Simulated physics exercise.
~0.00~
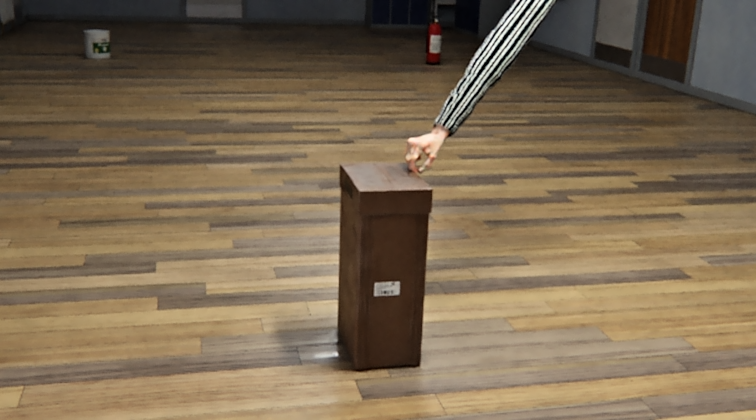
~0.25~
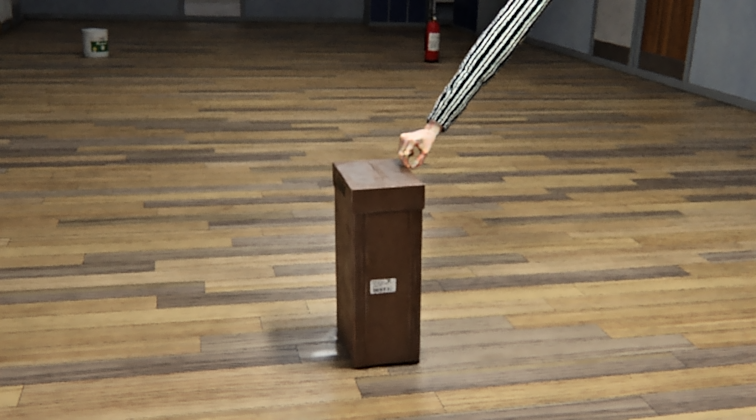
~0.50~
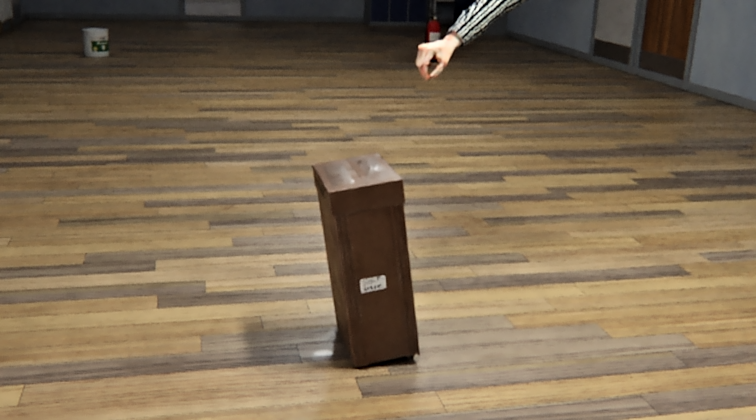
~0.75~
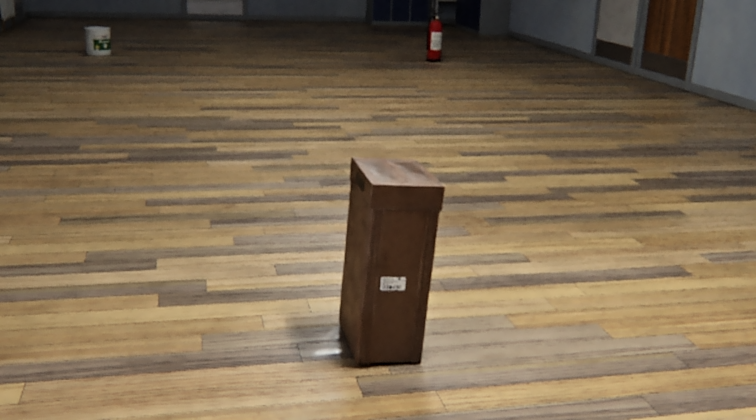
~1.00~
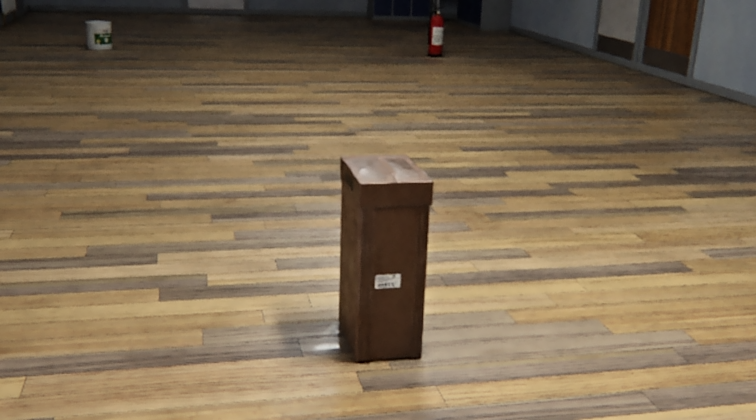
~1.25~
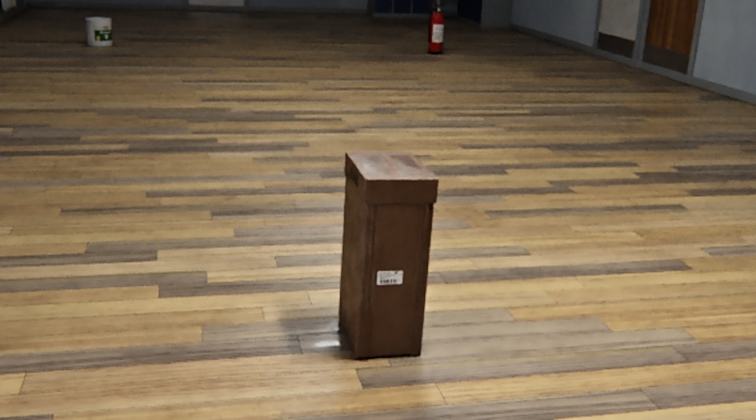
Tall brown box tipping left as a striped-sleeved hand lets go and withdraws, then rocking back and settling upright on wooden floor.
